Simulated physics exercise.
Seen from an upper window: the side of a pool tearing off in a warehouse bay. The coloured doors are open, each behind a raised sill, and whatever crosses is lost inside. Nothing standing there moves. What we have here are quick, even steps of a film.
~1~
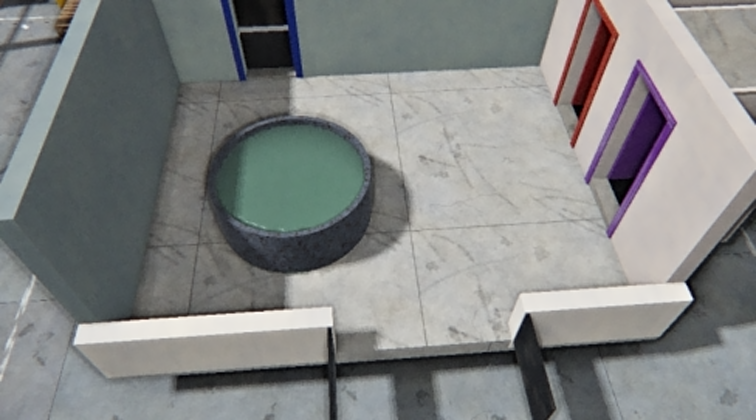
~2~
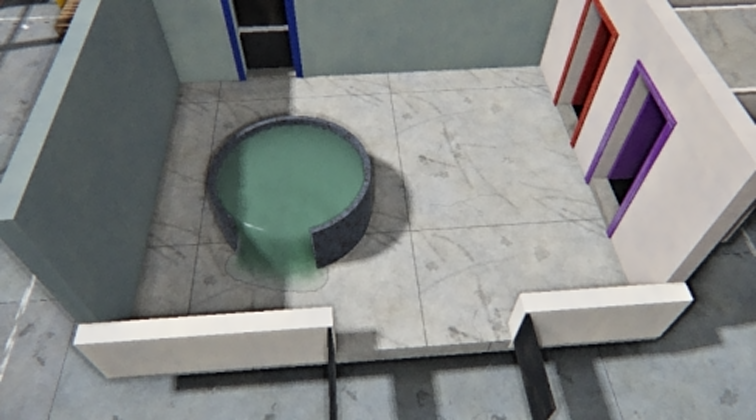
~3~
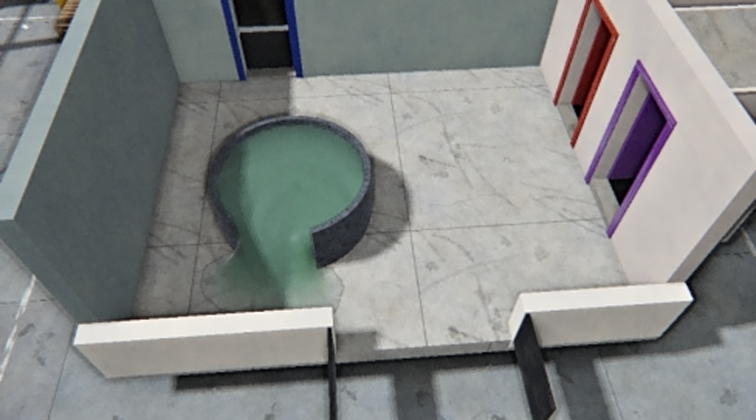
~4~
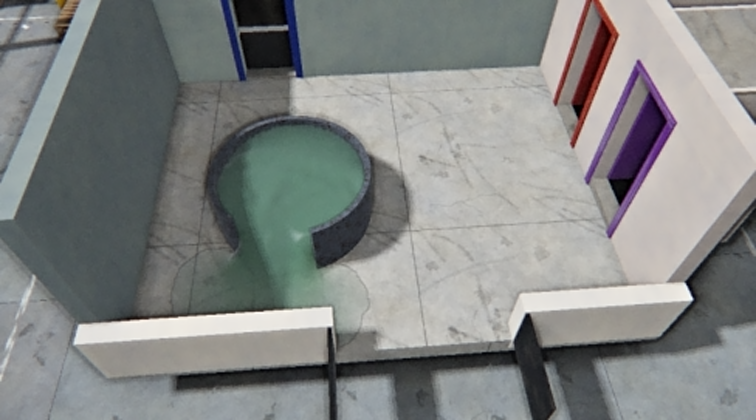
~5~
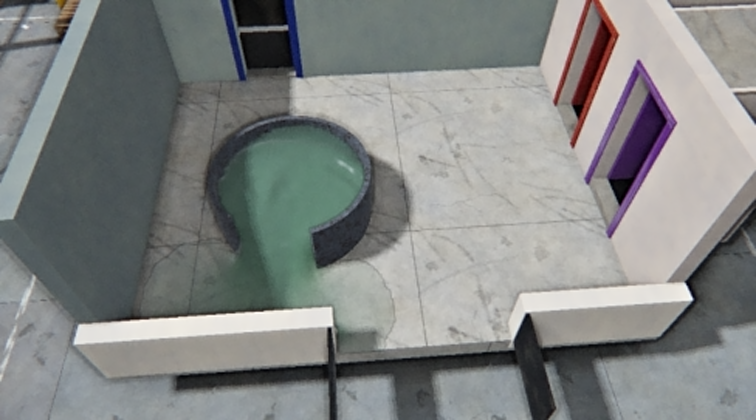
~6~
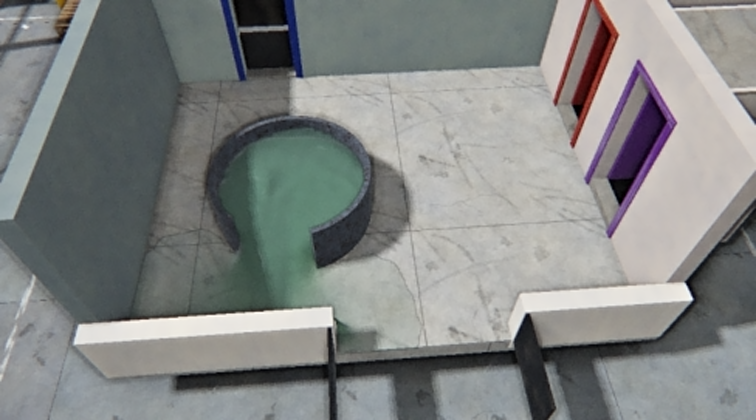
In this clip, a round tank of green water stands still in a walled bay with open coloured doors, then its near side opens and water pours through the gap, spreading across the floor toward the low front wall.
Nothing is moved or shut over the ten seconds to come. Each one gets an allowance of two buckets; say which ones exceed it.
Red door: Over two pails. Blue door: Over two pails. Purple door: Two pails at most.
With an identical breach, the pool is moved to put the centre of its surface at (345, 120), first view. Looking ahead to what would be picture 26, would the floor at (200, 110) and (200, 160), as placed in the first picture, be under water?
As listed: Flooded, flooded.
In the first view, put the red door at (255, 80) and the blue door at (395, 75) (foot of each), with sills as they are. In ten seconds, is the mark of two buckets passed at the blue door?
My answer is that the blue door stays beneath the limit.
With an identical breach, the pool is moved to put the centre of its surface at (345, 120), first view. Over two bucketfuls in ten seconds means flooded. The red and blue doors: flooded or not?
After the breach, red door ends up short of it while blue door ends up past the line.
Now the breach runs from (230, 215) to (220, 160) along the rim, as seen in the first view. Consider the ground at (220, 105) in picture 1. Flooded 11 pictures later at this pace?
There: Under water.
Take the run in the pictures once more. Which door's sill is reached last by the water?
Observed: The red door.
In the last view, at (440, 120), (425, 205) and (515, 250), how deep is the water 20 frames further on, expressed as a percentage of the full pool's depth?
In turn 0, 2 and 2 in a hundred.
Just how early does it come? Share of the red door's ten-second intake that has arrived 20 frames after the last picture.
I'd put it at about 0 per cent.
A moment on, water covers 15 % of the floor; the red door not reached, the blue door not reached, the purple door not reached.
Next, water covers 40 % of the floor; the red door not reached, the blue door not reached, the purple door not reached.
Then, water covers 65 % of the floor; the red door not reached, the blue door over two buckets in, the purple door wet at the sill, nothing in.
Later, water covers 90 % of the floor; the red door wet at the sill, nothing in, the blue door far over two buckets in, the purple door wet at the sill, nothing in.
In the end, water covers 100 % of the floor; the red door over two buckets in, the blue door far over two buckets in, the purple door wet at the sill, nothing in.
